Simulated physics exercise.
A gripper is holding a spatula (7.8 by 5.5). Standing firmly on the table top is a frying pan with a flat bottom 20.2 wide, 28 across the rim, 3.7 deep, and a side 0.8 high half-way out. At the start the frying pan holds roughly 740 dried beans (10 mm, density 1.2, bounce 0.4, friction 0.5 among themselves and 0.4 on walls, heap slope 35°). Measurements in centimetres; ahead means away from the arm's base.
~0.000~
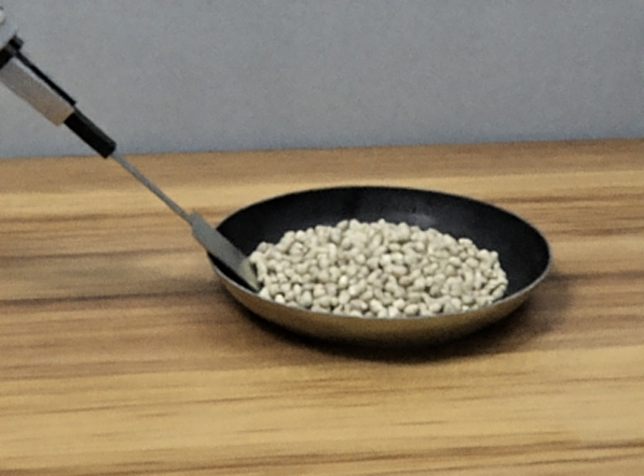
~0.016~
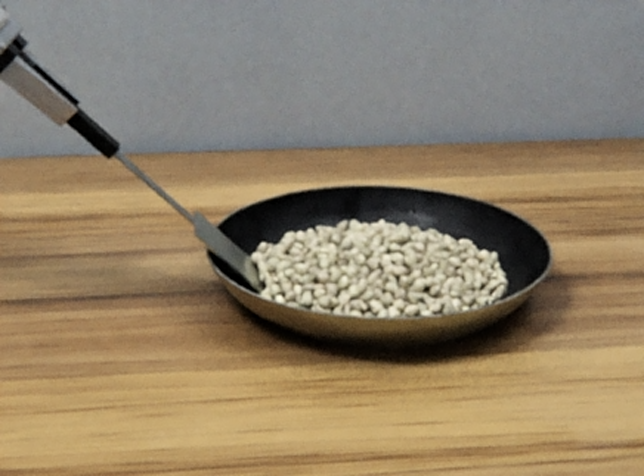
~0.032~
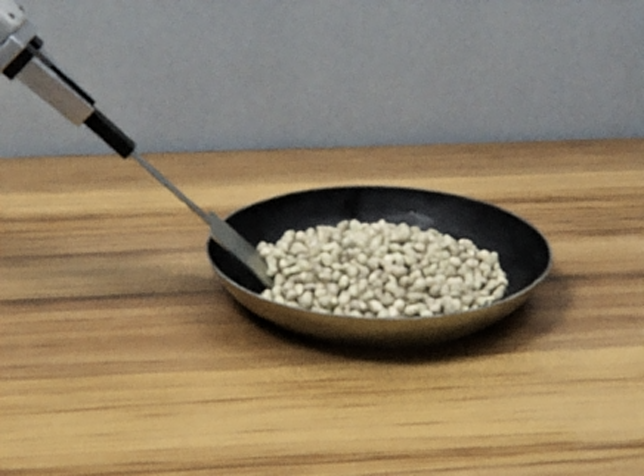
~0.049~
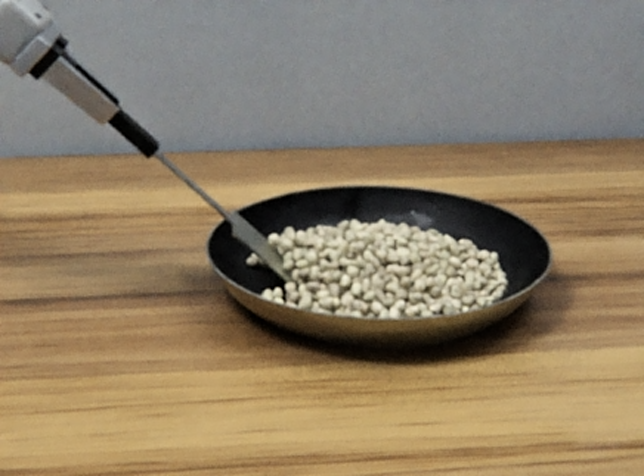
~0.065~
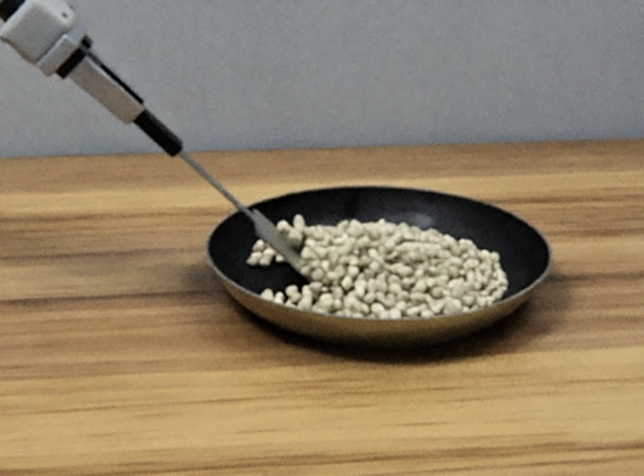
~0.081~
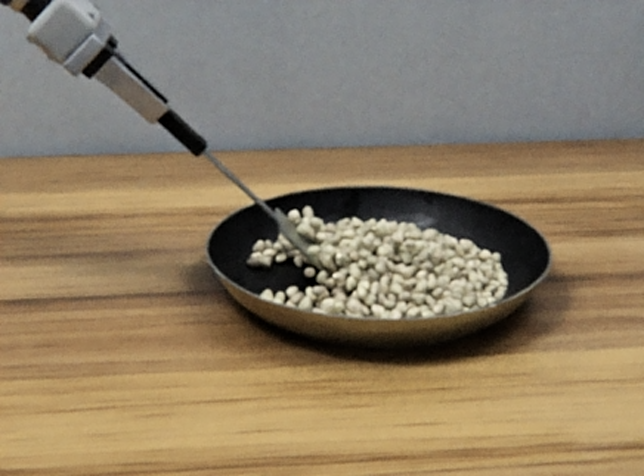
A metal spatula held by a grey and black gripper at the upper left slides slowly rightward through pale dried beans, pushing into the heap and opening a small dark gap near the pan's left side. The beans sit in a shallow black frying pan with a tan outer side, and a few stay left of the blade. The unmoving view looks slightly down on a striped brown wooden tabletop before a plain grey wall.
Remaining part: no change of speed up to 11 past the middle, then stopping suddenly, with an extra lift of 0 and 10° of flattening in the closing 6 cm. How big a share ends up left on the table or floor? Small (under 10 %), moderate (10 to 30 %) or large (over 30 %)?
Moderate.
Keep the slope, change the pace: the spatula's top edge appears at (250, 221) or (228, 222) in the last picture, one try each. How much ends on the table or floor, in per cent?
Estimates: Near 10 %, near 5 %.
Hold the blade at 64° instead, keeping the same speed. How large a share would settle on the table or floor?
15 %.
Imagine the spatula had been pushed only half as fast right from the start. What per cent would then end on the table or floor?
Near 5 %.
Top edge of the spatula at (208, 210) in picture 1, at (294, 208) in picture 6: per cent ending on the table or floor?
About 15 per cent.
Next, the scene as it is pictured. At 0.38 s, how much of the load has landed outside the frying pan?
Share at that moment: Roughly 15 %.
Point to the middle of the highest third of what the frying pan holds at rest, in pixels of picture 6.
Pixel estimate: About (478, 251).
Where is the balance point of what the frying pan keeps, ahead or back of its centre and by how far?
Roughly 3.0 cm ahead.
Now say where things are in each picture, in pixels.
In the first picture, spatula top edge at (192, 223), sloping 46°; upper third of the load around (374, 261), from x 255 to 500, top at y 225; 735 in the frying pan.
In the second picture, spatula top edge at (195, 222), sloping 46°; upper third of the load around (374, 261), from x 255 to 500, top at y 225.
In the third picture, spatula top edge at (210, 222), sloping 46°; upper third of the load around (370, 261), from x 255 to 500, top at y 225.
In the fourth picture, spatula top edge at (233, 221), sloping 46°; upper third of the load around (369, 258), from x 255 to 500, top at y 225.
In the fifth picture, spatula top edge at (256, 221), sloping 46°; upper third of the load around (372, 254), from x 255 to 500, top at y 225.
In the sixth picture, spatula top edge at (278, 220), sloping 46°; upper third of the load around (375, 252), from x 255 to 500, top at y 215; 735 in the frying pan.
By 0.12 s, sloping 46°, highest piece 7 above the table; 735 in the frying pan.
By 0.16 s, sloping 44°, highest piece 7 above the table; 735 in the frying pan.
By 0.38 s, sloping 36°, highest piece 5 above the table; 637 in the frying pan, 94 on the table or floor, 4 on the blade or in flight.
By 1.43 s, sloping 36°, highest piece 4 above the table; 636 in the frying pan, 99 on the table or floor.
Final count, 636 in the frying pan, 99 on the table or floor. That is 13 % on the table or floor.
